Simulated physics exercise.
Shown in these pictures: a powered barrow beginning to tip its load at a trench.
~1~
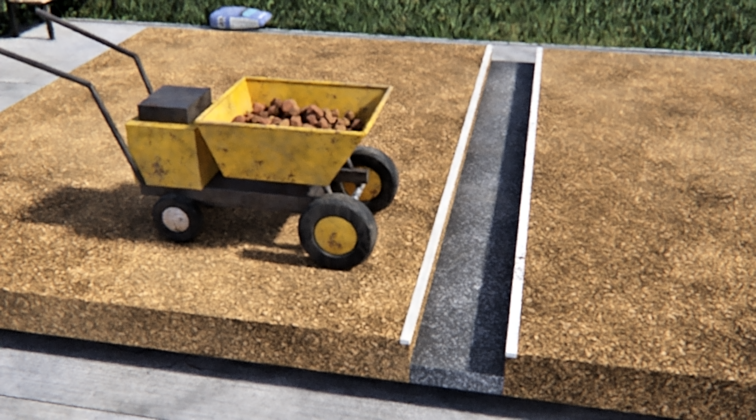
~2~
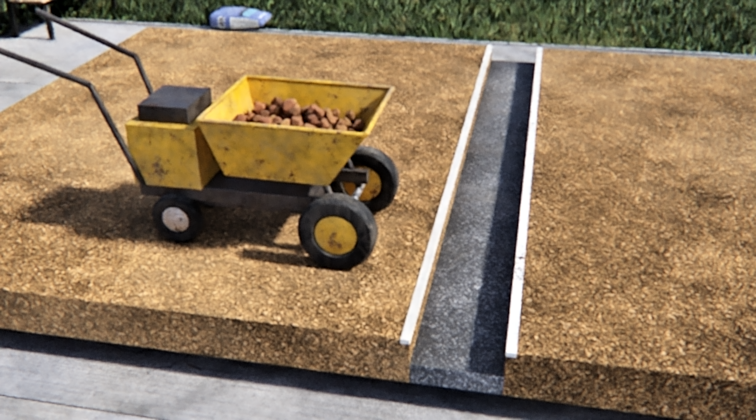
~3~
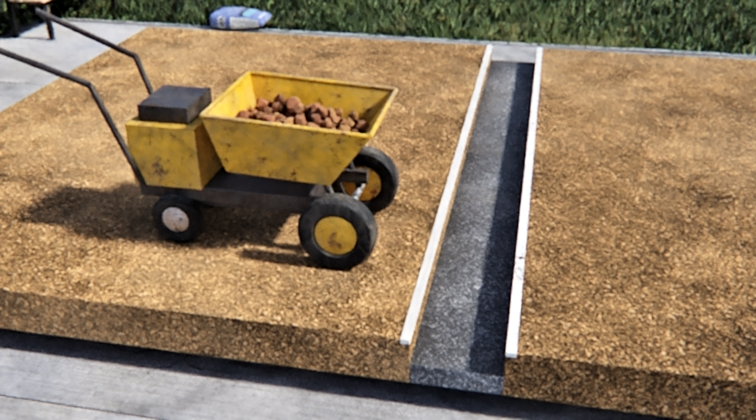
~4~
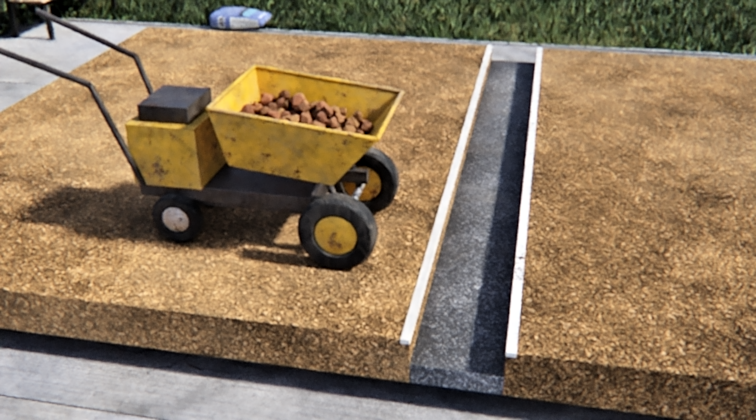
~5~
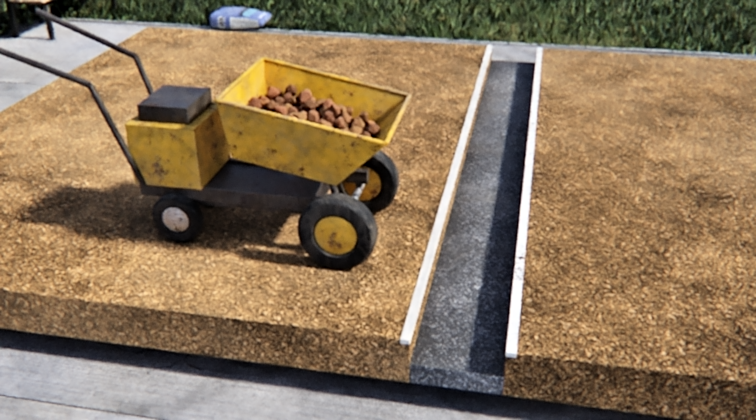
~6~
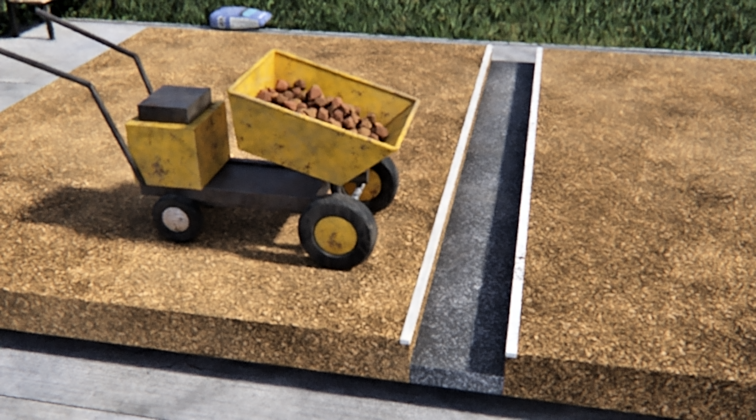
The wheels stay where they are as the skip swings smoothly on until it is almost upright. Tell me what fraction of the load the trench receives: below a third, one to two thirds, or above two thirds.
Beyond two-thirds.
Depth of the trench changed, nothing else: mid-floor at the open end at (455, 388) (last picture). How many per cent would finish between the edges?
Something close to 100 per cent.
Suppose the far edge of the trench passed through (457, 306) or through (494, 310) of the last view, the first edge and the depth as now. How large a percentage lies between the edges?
Result, try 1: 20 in a hundred; try 2: 70 in a hundred.
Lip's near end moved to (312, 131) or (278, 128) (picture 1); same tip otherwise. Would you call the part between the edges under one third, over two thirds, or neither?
First spot: Above two thirds; second spot: One to two thirds.
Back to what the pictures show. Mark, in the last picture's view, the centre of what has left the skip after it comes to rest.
About (485, 263).
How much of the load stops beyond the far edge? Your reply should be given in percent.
10 %.
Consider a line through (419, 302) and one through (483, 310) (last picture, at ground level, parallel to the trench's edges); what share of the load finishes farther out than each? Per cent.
In order, some 100 % then some 40 %.
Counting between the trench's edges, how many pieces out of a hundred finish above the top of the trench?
Roughly 15 in a hundred.
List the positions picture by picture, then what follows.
Lip of the skip near (364, 135), level; top of the load near (288, 124), clay clods; first edge of the trench near (416, 301); far edge near (515, 312), the trench over half as wide as the skip, and shallow for its width, in the first frame.
Lip of the skip near (365, 135), level; top of the load near (289, 123), in the second frame.
Lip of the skip near (370, 137), tipped barely; top of the load near (292, 121), in the third frame.
Lip of the skip near (377, 140), tipped a little; top of the load near (286, 116), in the fourth frame.
Lip of the skip near (385, 144), tipped a little; top of the load near (281, 111), in the fifth frame.
Lip of the skip near (395, 150), tipped clearly; top of the load near (280, 102); first edge of the trench near (416, 301); far edge near (515, 312), in the sixth frame.
Shortly afterwards, skip tipped steeply; the whole lot in the skip.
Next, skip tipped right over; near two thirds in the skip; near a quarter in or heaped over the trench; only a few beyond it; only a few falling.
Some moments later, skip tipped right over; a little in the skip; the bulk in or heaped over the trench; a little beyond it.
In the end, skip tipped right over; the bulk in or heaped over the trench; a little beyond it.
